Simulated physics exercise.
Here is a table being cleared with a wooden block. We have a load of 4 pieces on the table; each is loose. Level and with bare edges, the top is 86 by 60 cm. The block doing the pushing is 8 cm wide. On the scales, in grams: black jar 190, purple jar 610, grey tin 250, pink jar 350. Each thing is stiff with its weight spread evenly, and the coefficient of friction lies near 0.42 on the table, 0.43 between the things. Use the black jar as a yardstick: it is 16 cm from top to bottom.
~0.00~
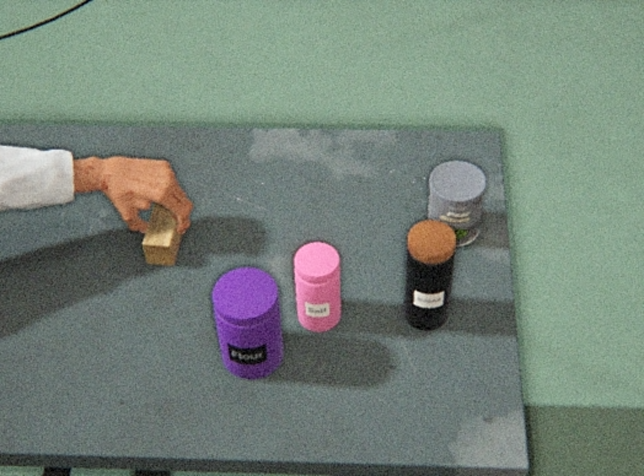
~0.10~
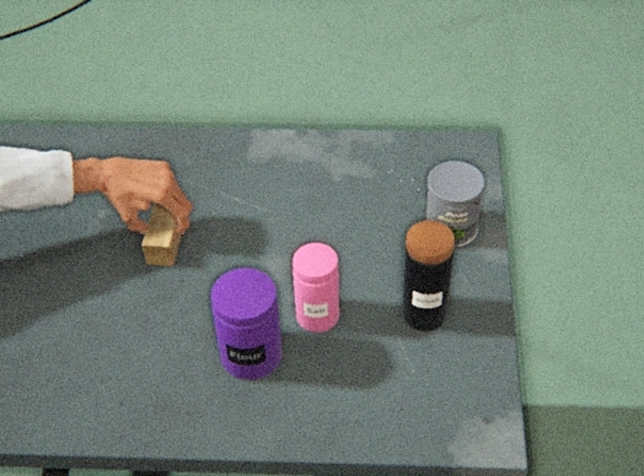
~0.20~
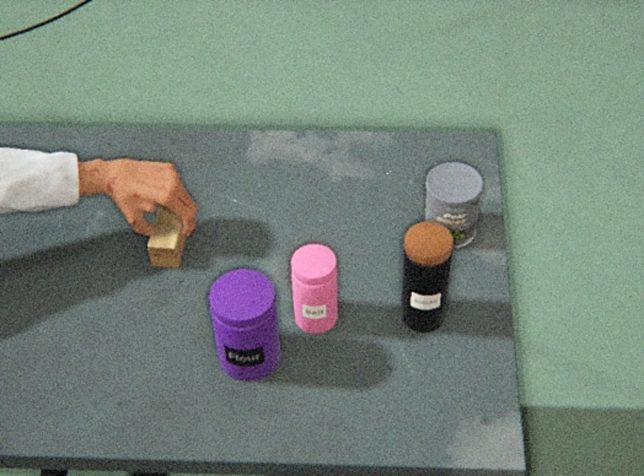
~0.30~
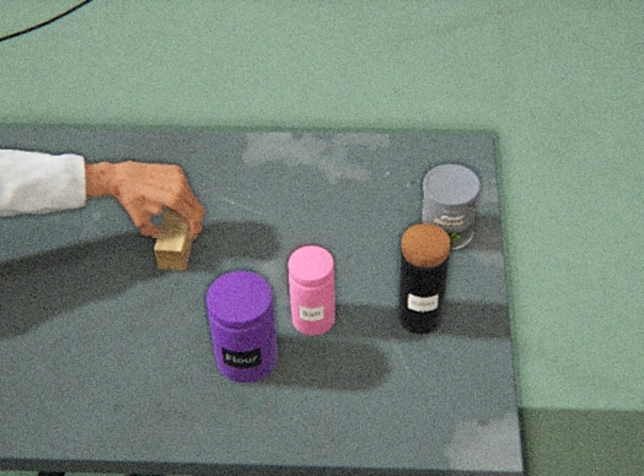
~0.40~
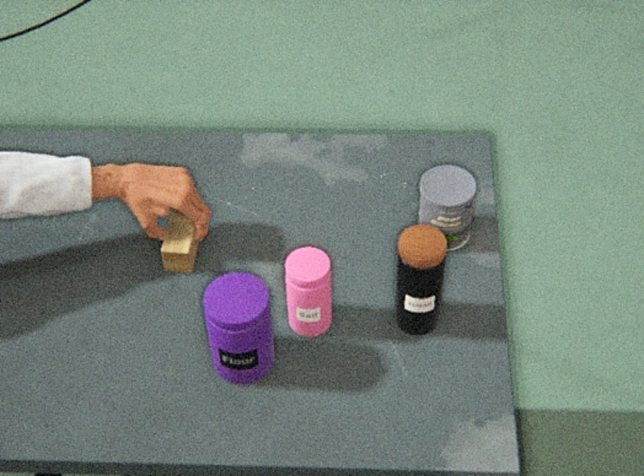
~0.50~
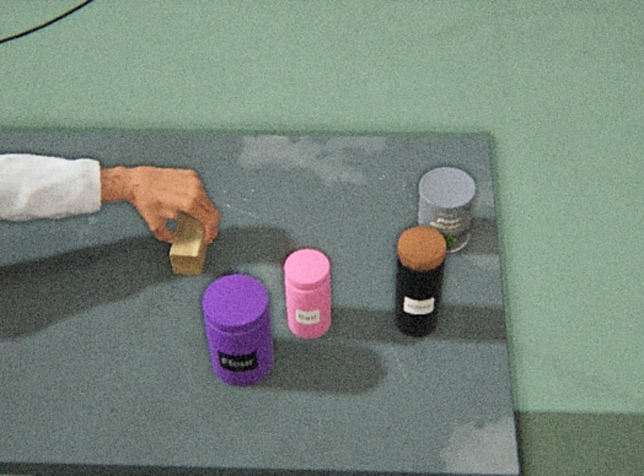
A hand sliding a small wooden block slowly rightward across a grey table toward purple, pink, black and grey containers standing still.
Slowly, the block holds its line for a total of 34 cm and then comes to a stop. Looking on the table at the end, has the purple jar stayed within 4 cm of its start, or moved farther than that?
It is left close by.
After 0.90 s, block slid 11 cm.
After 1.40 s, block slid 18 cm.
After 1.90 s, block slid 25 cm.
After 2.40 s, block slid 32 cm.
At rest (3.0 s), all 4 in place, give or take 4 cm. Seen from the same camera at the end, purple jar near (239, 331).
